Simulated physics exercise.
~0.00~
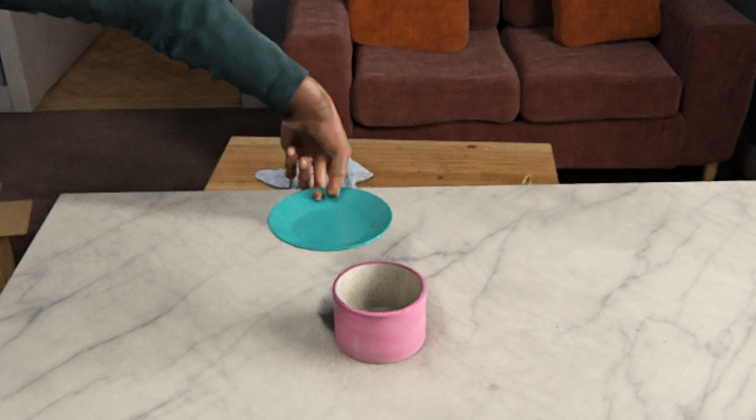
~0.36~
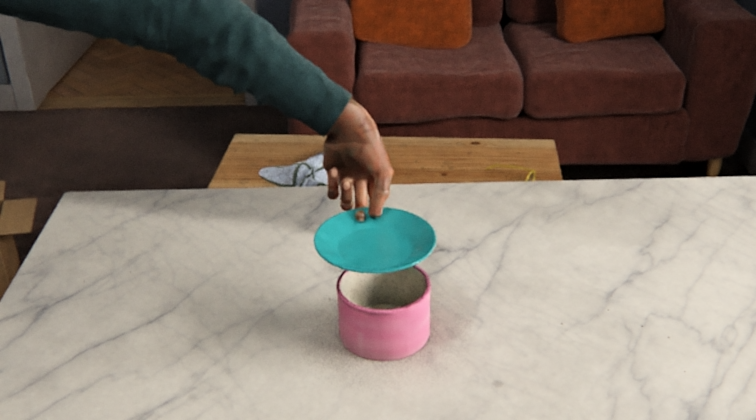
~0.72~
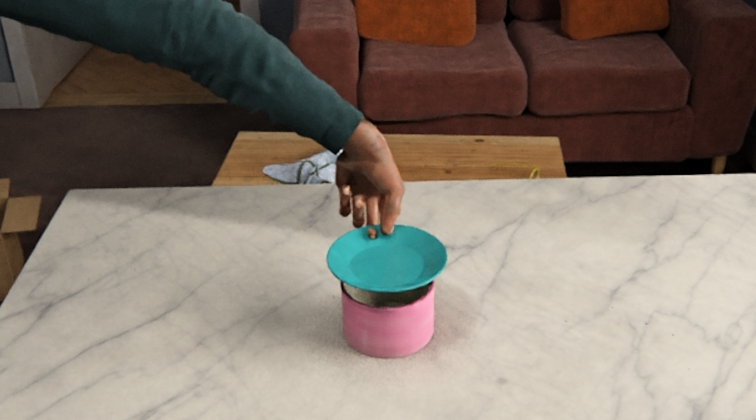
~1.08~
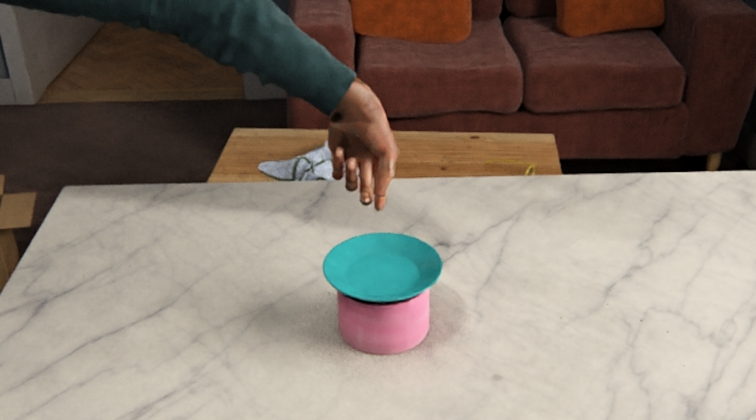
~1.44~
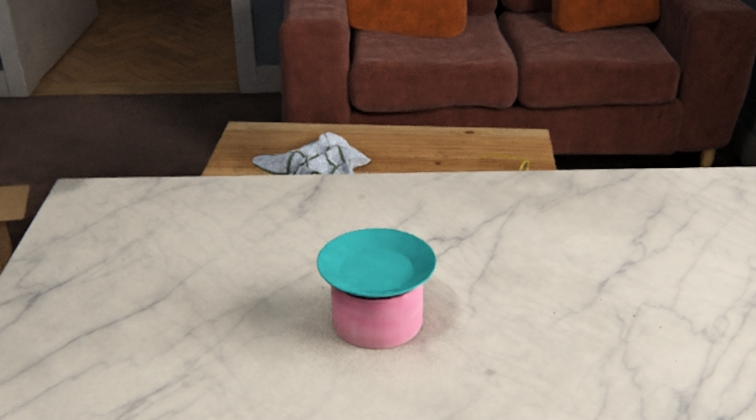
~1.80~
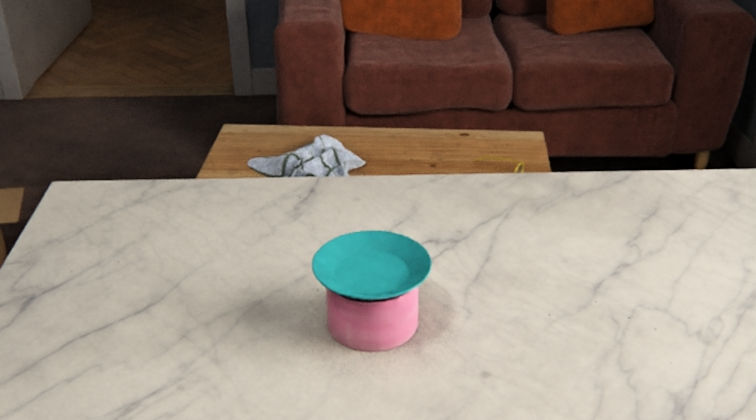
On a marble counter, a hand lowers a turquoise plate onto a pink pot, covering it.
